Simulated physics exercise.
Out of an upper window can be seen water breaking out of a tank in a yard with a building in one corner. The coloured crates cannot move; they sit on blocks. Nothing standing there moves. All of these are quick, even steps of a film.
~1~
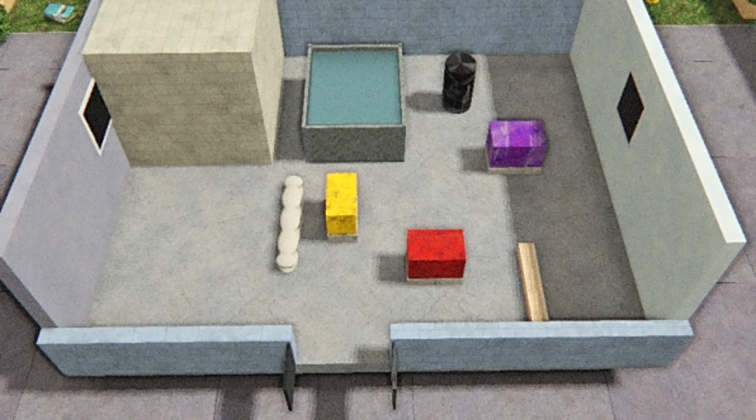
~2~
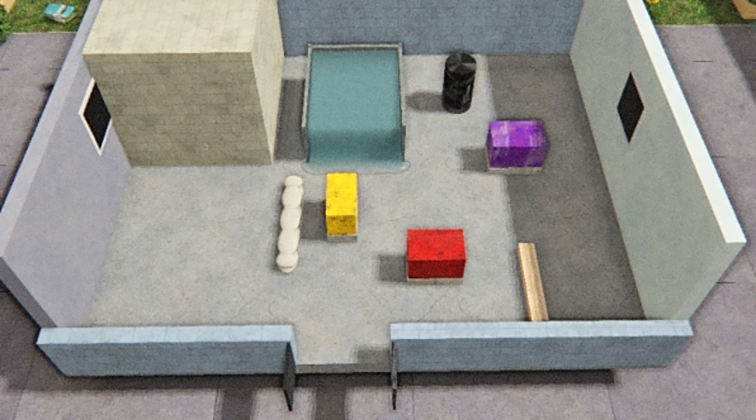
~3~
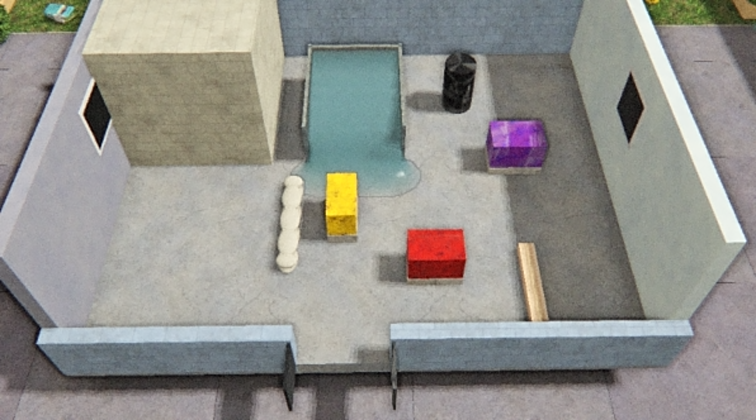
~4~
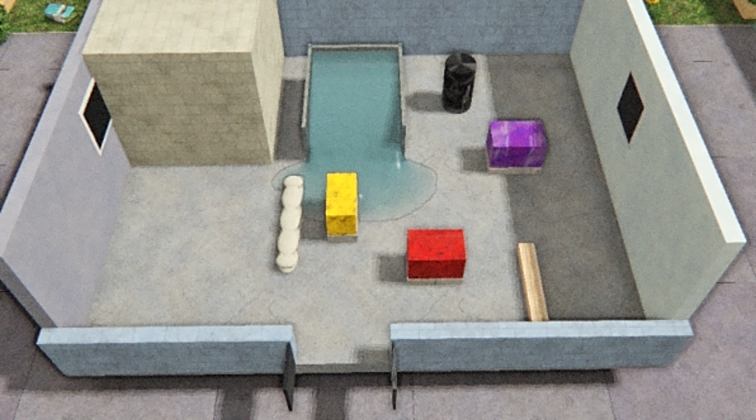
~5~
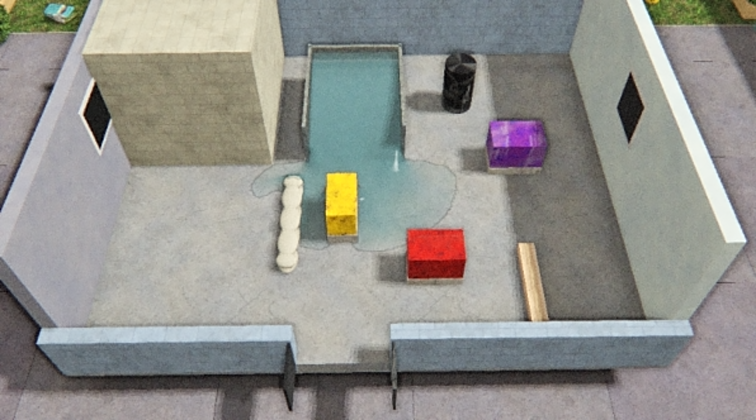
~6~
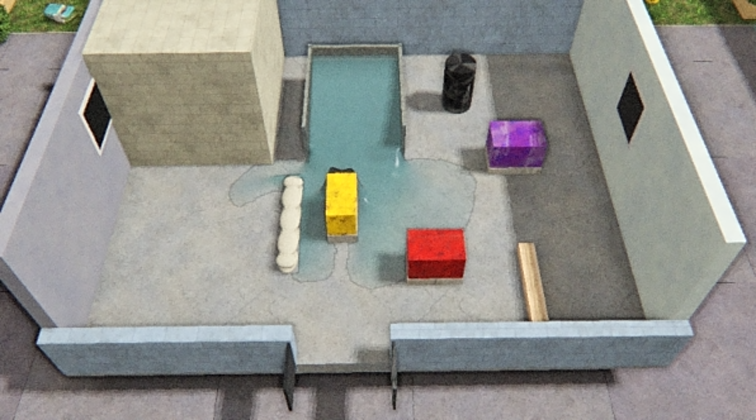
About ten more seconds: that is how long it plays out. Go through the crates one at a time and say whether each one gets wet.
The purple crate will come out dry; the yellow crate will come out wet; the red crate will come out wet.
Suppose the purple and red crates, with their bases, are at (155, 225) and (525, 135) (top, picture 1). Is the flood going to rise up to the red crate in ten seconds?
Looking at it, red crate is never reached.
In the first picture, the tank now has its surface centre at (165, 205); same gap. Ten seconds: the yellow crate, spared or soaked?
Short answer: The yellow crate is missed.
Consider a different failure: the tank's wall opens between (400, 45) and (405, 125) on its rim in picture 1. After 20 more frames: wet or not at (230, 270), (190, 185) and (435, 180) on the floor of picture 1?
Spot one: Spared by the leak. Spot two: Spared by the leak. Spot three: Reached by the flood.
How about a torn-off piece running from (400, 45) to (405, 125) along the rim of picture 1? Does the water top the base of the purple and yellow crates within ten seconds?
In that case the purple one is flooded and the yellow one is never flooded.
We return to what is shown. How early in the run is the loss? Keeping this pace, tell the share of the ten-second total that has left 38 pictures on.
My guess would be around 80 percent.
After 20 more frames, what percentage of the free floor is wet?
I'd guess some 65 per cent.
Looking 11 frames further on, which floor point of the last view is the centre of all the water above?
At about (371, 195).
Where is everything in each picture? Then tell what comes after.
In the first frame, the water tank at (355, 87) is whole and still.
In the second frame, the front is at (408, 163), out from the gap at (355, 150).
In the third frame, water pours out at (355, 151) and has run to (415, 180).
In the fourth frame, the front is at (426, 195), out from the gap at (355, 152).
In the fifth frame, water pours out at (355, 152) and has run to (302, 241).
In the sixth frame, the front is at (299, 278), out from the gap at (355, 152).
A moment on, water covers 30 % of the floor; the purple crate water round its plinth, the yellow crate water round its plinth, the red crate water round its plinth.
Next, water covers 50 % of the floor; the purple crate water round its plinth, the yellow crate water round its plinth, the red crate water round its plinth.
Then, water covers 65 % of the floor; the purple crate water round its plinth, the yellow crate water round its plinth, the red crate water round its plinth.
Later, water covers 75 % of the floor; the purple crate water round its plinth, the yellow crate water round its plinth, the red crate water round its plinth.
In the end, water covers 95 % of the floor; the purple crate stayed above the water, the yellow crate was topped, the red crate was topped.
